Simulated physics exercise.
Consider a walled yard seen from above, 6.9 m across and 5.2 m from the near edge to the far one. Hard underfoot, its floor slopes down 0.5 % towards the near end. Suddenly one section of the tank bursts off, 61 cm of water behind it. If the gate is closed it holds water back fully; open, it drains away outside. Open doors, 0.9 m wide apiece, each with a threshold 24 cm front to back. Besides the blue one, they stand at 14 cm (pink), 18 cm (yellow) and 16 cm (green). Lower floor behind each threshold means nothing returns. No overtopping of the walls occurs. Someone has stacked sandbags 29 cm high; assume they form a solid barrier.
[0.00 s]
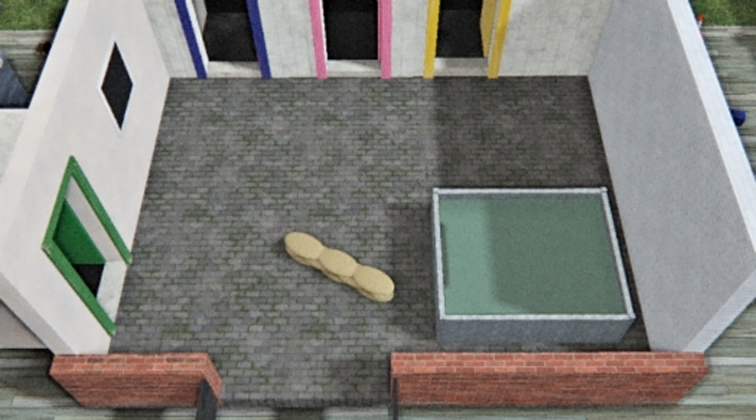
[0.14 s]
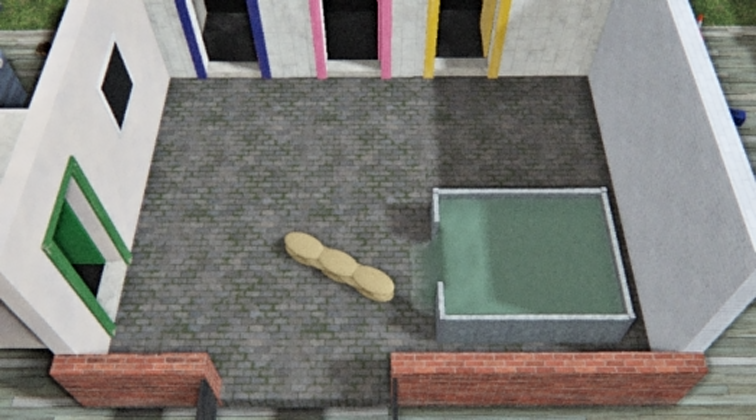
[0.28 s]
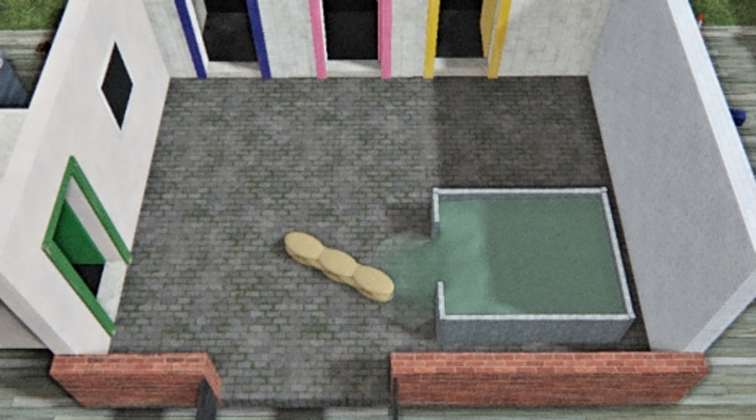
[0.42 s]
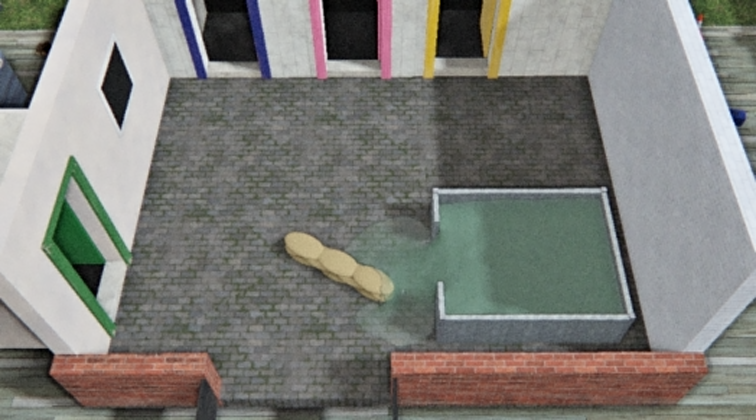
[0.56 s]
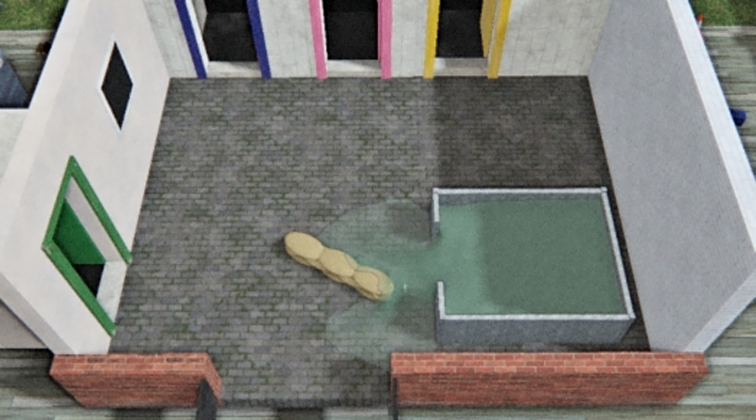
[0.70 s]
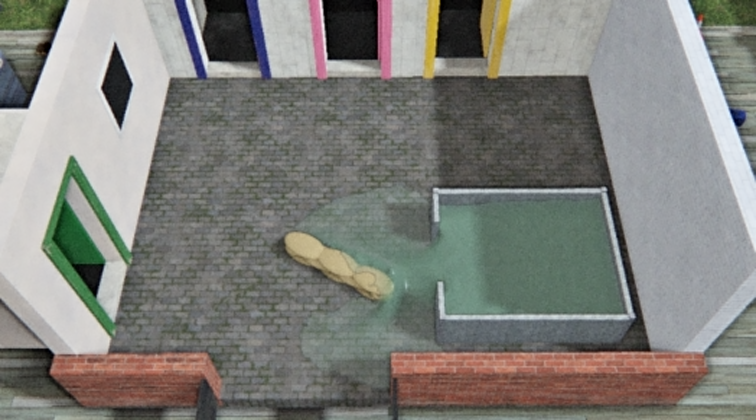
The footage shows a walled yard from above, with a tank of greenish water whose left side opens; water pours out across the paved floor, reaches a diagonal row of sandbags, and spreads around both sides of it.
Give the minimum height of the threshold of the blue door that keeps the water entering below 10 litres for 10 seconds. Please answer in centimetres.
Minimum height: About 16 cm.
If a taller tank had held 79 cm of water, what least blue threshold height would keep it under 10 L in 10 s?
Step height: Approx. 22 cm.
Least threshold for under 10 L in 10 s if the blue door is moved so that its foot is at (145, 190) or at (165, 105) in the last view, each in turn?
Roughly 9.0 cm, then roughly 20 cm.
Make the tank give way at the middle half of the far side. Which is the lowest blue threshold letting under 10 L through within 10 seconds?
With that break, close to 8.0 cm.
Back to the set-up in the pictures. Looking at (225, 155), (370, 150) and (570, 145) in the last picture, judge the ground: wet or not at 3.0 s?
1: Awash; 2: Awash; 3: Unwetted.
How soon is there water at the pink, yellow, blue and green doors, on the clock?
It gets to pink after 2.6 s, yellow after 4.0 s, blue after 2.0 s and green after 3.6 s.
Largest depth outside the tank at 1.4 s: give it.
39 cm.
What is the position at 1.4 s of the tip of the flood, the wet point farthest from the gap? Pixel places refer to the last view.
In the last picture, around (198, 171).
After 1.4 s water covers 25 % of the floor, deepest (39 cm) near (391, 301); it has not reached the blue door.
After 3.0 s water covers 55 % of the floor, deepest (28 cm) near (180, 84); 18 cm at the blue door, 5 litres in over its 12 cm threshold.
After 10.0 s water covers 90 % of the floor, deepest (11 cm) near (407, 379); 7 cm at the blue door, 35 litres in over its 12 cm threshold.
At the blue door as built, the water arrived by 2.1 s and peaked near 19 cm at 3.4 s.
With a threshold of 12.5 cm, 31 litres would have come in within the 10 s; with 20 cm, 1 litre. So under 10 litres takes about 16 cm.
